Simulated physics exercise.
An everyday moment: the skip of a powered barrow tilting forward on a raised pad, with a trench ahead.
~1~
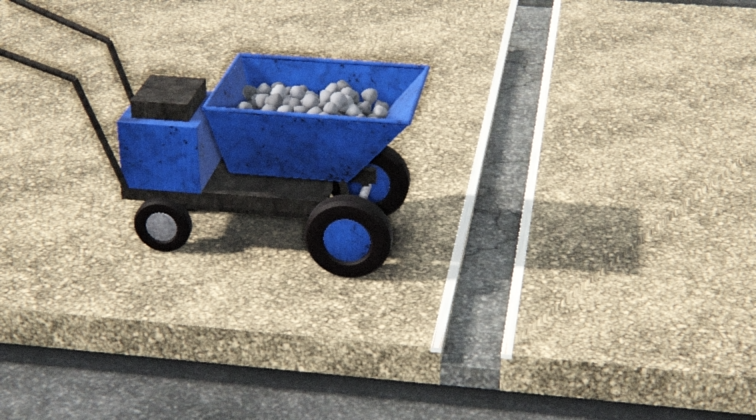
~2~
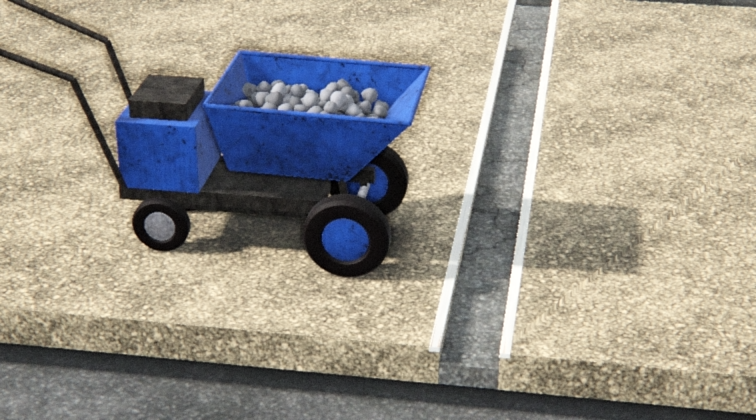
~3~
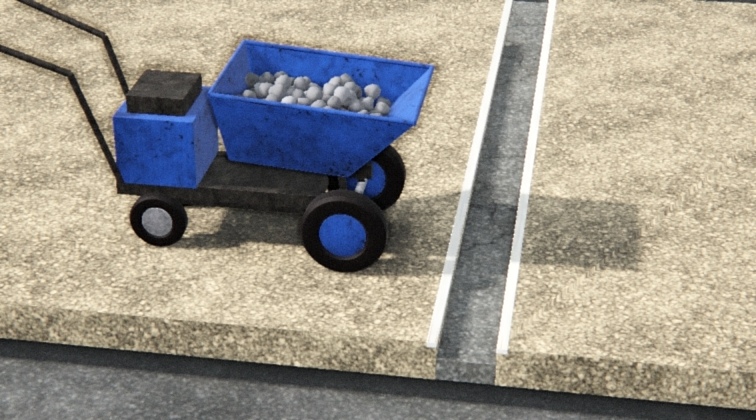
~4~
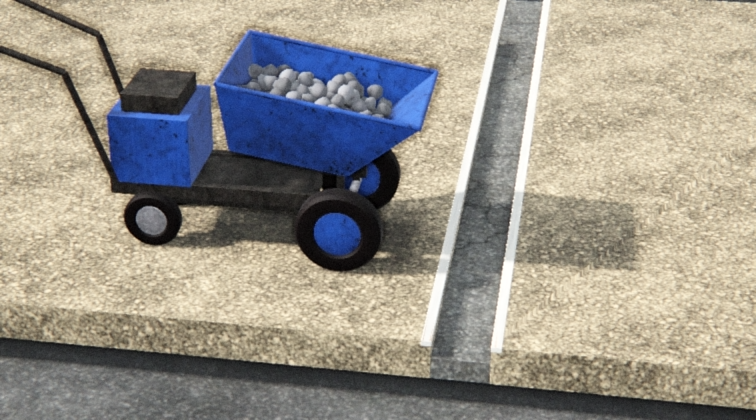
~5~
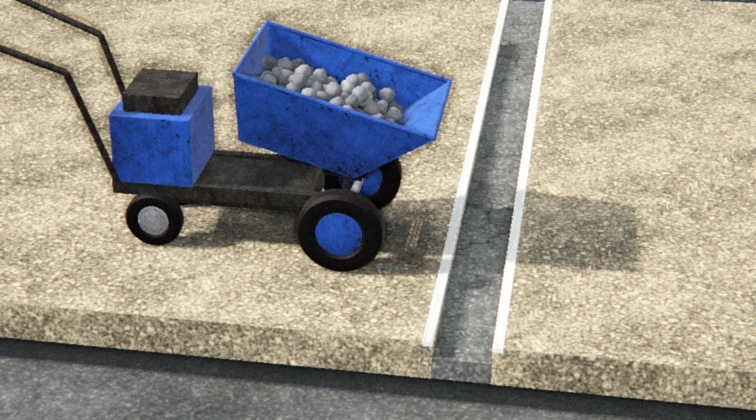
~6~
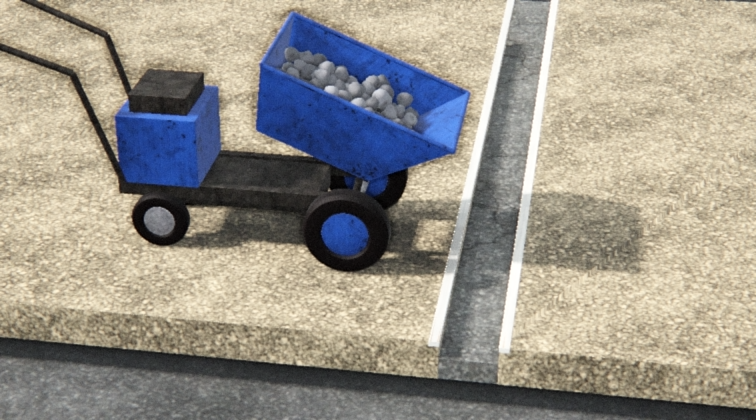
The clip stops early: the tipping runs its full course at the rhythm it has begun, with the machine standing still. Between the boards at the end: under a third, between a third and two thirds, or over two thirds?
The trench ends with less than a third of it.
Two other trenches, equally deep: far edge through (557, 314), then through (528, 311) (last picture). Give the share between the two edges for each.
About 50 and 30 per cent.
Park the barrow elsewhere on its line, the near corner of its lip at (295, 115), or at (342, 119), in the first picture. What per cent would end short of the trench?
Near 40 % and 10 %.
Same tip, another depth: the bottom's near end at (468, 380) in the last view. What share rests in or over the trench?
Near 30 %.
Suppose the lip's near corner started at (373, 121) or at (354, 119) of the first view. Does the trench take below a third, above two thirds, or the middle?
First between a third and two thirds, then in the middle band.
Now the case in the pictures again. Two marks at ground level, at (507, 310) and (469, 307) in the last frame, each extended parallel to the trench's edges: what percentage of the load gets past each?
About 40 and 60 per cent.
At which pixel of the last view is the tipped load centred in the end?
At about (548, 247).
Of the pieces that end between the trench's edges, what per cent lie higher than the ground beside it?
Roughly 10 in a hundred.
Shortly afterwards, skip tipped steeply; the whole lot in the skip.
Next, skip tipped right over; near two thirds in the skip; a little in or heaped over the trench; near a quarter beyond it.
Some moments later, skip tipped right over; near half in the skip; a little in or heaped over the trench; near half beyond it.
In the end, skip tipped right over; near half in the skip; a little in or heaped over the trench; near half beyond it.
